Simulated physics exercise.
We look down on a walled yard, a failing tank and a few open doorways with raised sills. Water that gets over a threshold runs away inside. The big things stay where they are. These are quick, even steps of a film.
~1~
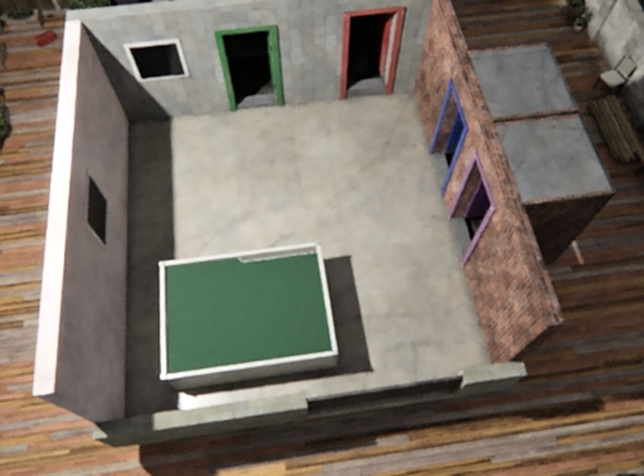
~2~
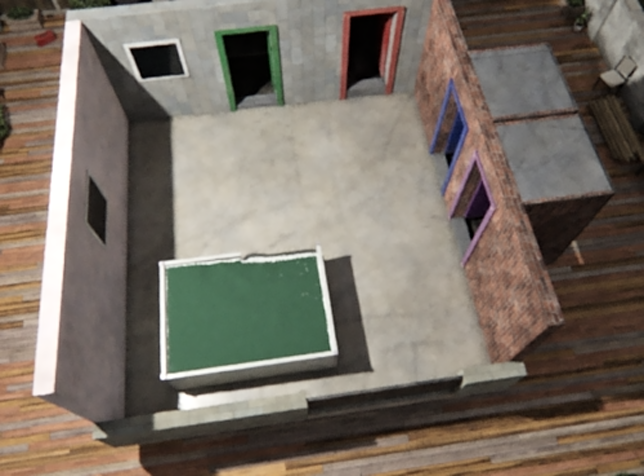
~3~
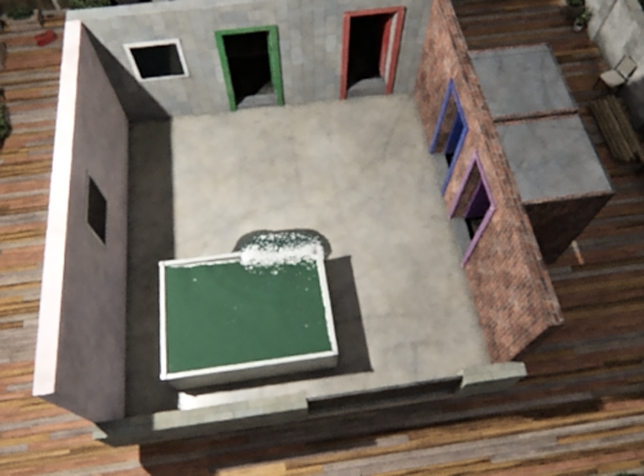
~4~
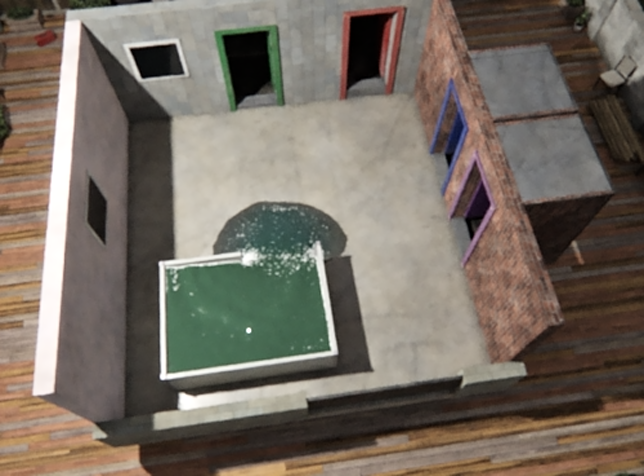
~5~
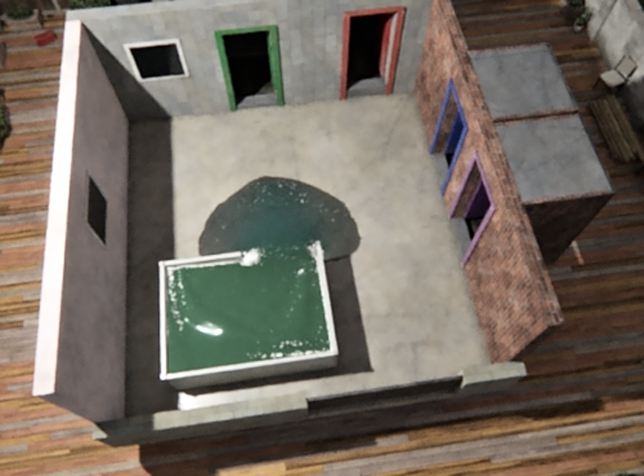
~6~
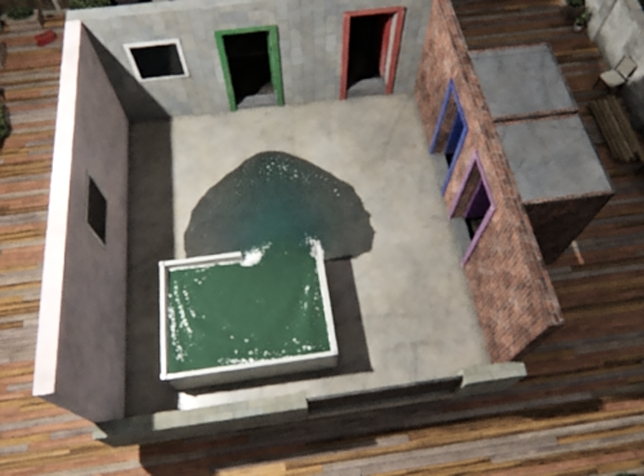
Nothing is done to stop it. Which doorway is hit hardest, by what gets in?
Most goes in at the green door.
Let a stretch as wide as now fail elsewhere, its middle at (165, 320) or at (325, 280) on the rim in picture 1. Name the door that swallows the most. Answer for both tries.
Case one the blue door, case two the purple-painted one.
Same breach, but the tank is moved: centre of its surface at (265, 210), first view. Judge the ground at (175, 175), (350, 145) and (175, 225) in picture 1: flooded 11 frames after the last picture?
As listed: Dry, awash, not flooded.
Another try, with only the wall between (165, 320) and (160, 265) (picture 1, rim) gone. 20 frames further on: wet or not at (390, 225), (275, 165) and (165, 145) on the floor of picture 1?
As listed: Not flooded, flooded, awash.
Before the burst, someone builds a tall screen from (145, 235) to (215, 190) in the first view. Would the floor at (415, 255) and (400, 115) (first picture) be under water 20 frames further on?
As listed: Not flooded, under water.
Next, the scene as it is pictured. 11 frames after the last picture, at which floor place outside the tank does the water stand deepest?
Close to (409, 93).
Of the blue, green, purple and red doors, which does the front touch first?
The one in green.
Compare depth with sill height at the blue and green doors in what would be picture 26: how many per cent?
In turn 210 and 180 per cent.
A moment on, water covers 40 % of the floor; red door not reached, purple door not reached, green door some in, blue door not reached.
Next, water covers 55 % of the floor; red door wet at the sill, nothing in, purple door not reached, green door a lot in, blue door wet at the sill, nothing in.
Then, water covers 55 % of the floor; red door a trickle in, purple door wet at the sill, nothing in, green door a lot in, blue door some in.
Later, water covers 90 % of the floor; red door a trickle in, purple door wet at the sill, nothing in, green door a lot in, blue door some in.
In the end, water covers 100 % of the floor; red door a trickle in, purple door wet at the sill, nothing in, green door a lot in, blue door a lot in; the green door has let in the most.
